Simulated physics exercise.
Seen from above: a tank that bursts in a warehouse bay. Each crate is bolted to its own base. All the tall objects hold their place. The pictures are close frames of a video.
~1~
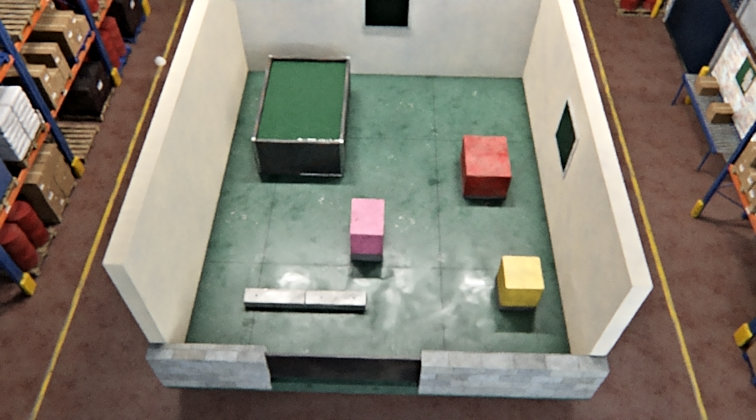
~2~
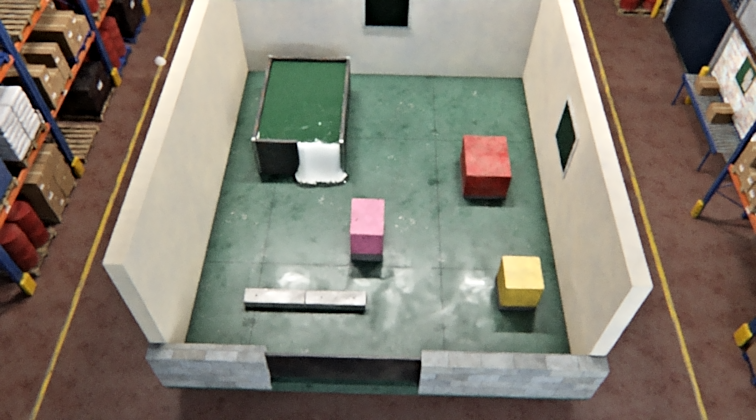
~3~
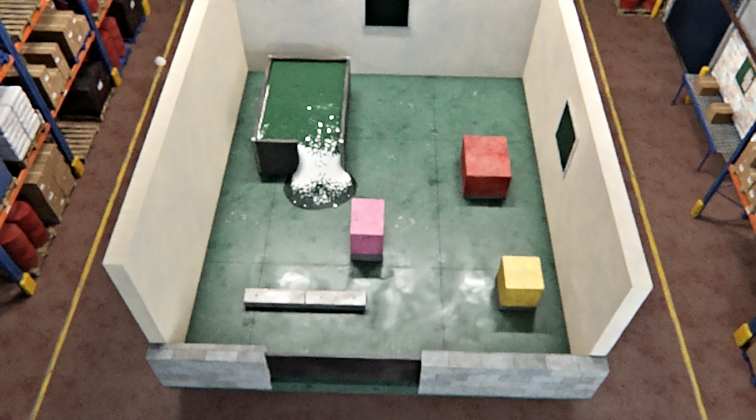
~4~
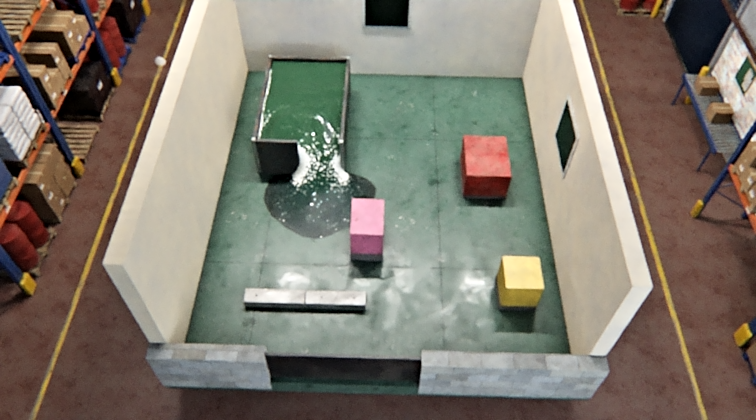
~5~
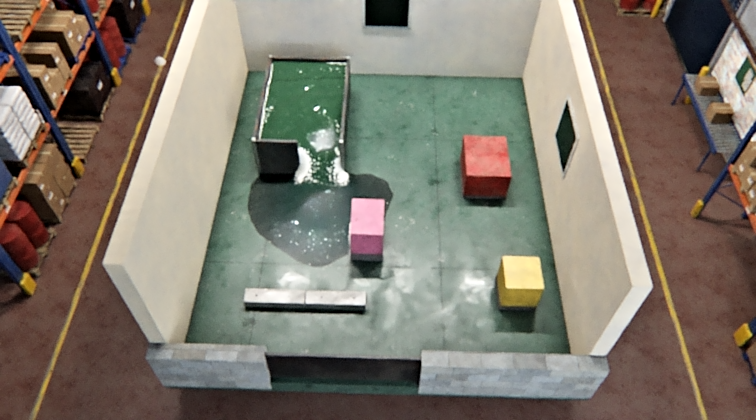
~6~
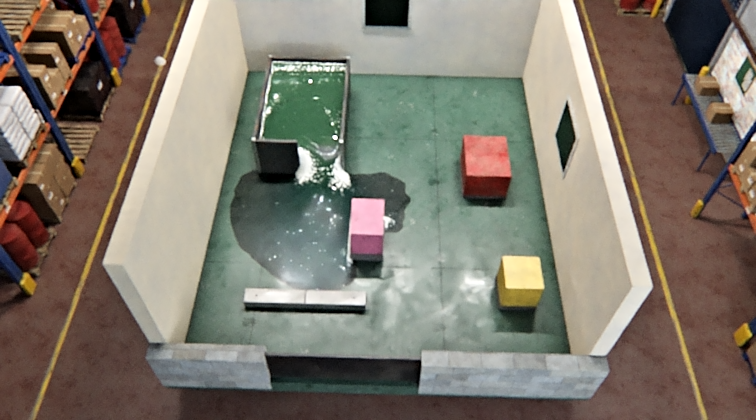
Open tank in a warehouse bay bursting at its front corner, water pouring out and spreading across the green floor around a pink block.
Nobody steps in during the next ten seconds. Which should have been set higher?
In the end: The red crate gets wet; the yellow crate gets wet; the pink crate gets wet.
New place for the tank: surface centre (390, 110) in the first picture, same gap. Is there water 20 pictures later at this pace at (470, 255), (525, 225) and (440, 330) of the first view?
As listed: Flooded, under water, under water.
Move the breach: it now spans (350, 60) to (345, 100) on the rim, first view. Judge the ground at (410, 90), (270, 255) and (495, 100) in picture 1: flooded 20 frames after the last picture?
In that order: Under water, dry, awash.
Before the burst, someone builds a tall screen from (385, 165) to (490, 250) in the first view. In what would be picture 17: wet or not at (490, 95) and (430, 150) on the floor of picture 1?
One after the other: Dry, dry.
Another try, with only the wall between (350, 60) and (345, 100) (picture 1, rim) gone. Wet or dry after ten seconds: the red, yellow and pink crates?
My reading: Red crate is topped, yellow crate takes water, pink crate keeps dry.
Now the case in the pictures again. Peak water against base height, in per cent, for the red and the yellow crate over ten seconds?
Roughly 220 per cent, then 140 per cent.
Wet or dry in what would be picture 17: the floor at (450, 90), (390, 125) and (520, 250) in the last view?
In that order: Clear, no water, wet.
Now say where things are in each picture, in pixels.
The first picture shows still water in the open tank at (304, 100).
In the second picture, the front is at (346, 176), out from the gap at (321, 163).
In the third picture, water pours out at (321, 164) and has run to (304, 205).
In the fourth picture, the front is at (304, 232), out from the gap at (321, 165).
In the fifth picture, the front is at (322, 261), out from the gap at (321, 164).
In the sixth picture, the front is at (319, 292), out from the gap at (321, 164).
A moment on, water covers 35 % of the floor; the red crate not reached, the yellow crate not reached, the pink crate water round its plinth.
Next, water covers 50 % of the floor; the red crate water round its plinth, the yellow crate water round its plinth, the pink crate water round its plinth.
Then, water covers 60 % of the floor; the red crate water round its plinth, the yellow crate water round its plinth, the pink crate water round its plinth.
Later, water covers 75 % of the floor; the red crate water round its plinth, the yellow crate water round its plinth, the pink crate water round its plinth.
In the end, water covers 100 % of the floor; the red crate was topped, the yellow crate was topped, the pink crate was topped.
